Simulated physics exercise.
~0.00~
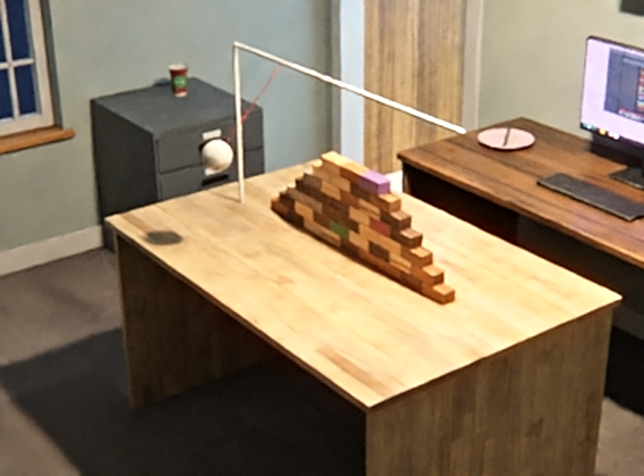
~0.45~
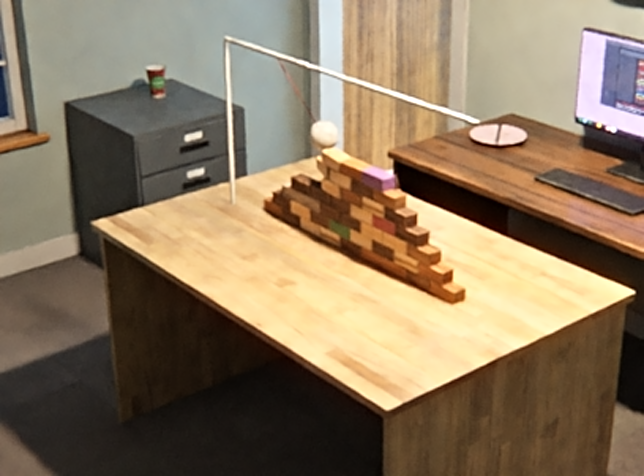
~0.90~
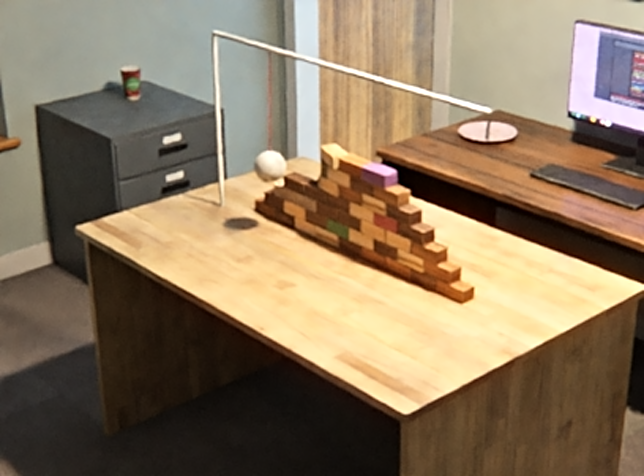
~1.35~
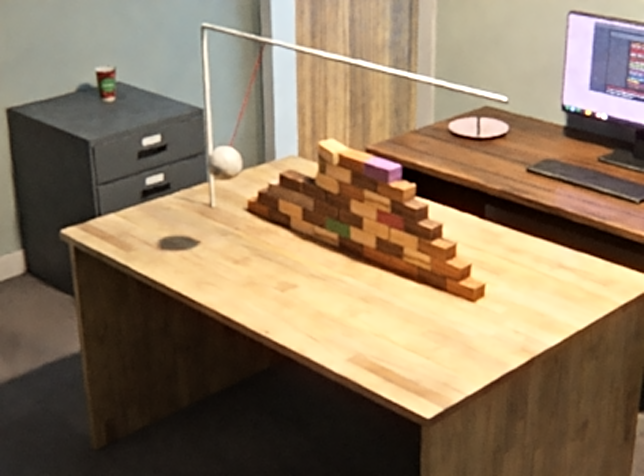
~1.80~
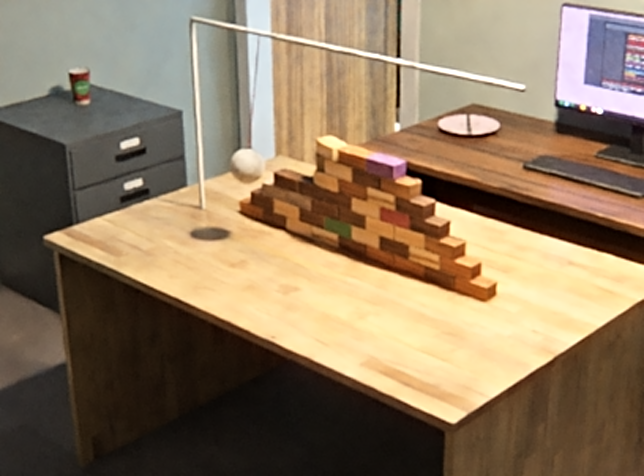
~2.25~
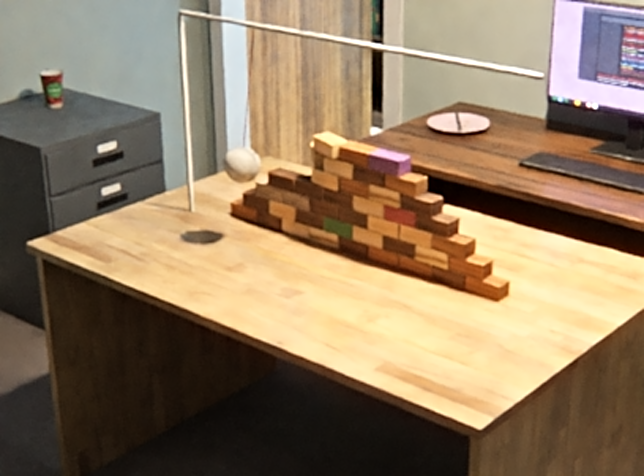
In an office, a pale ball hanging from a thin frame swung right toward a stepped wall of wooden blocks on a table, then swung back left and settled into small movements beside it, leaving the wall mostly standing with its purple block still up.
